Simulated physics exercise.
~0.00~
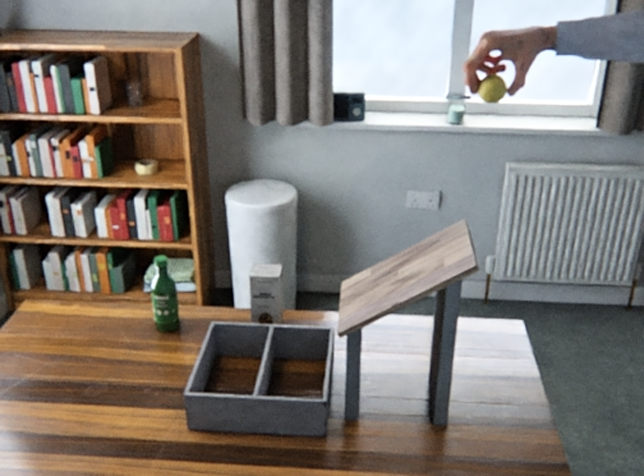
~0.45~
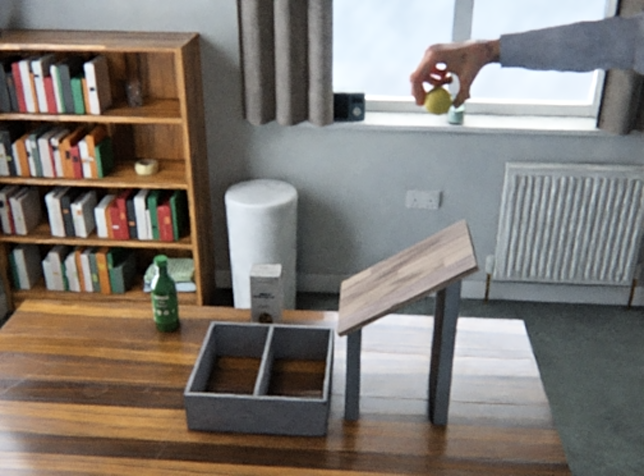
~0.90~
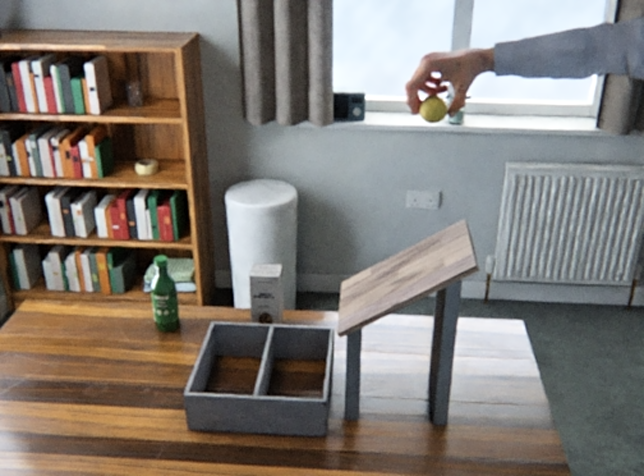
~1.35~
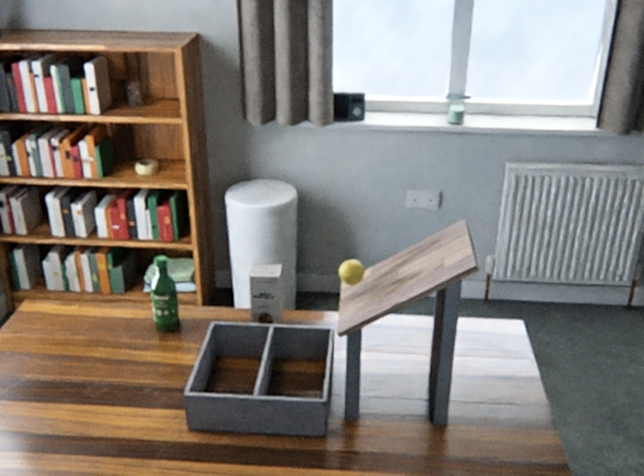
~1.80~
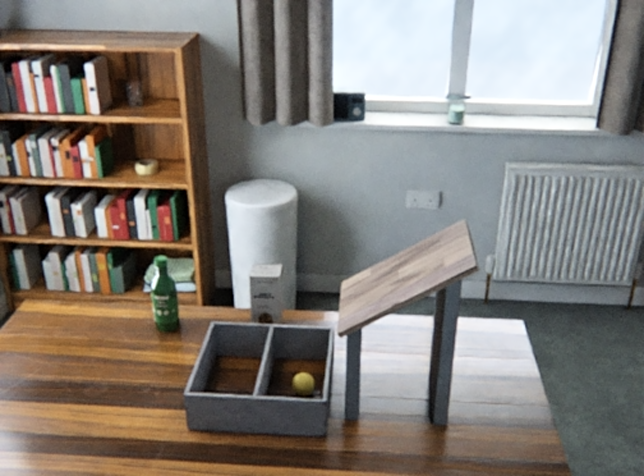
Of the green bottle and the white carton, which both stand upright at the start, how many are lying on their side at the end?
None of them are lying on their side, as the green bottle and the white carton both still stand upright at the end.
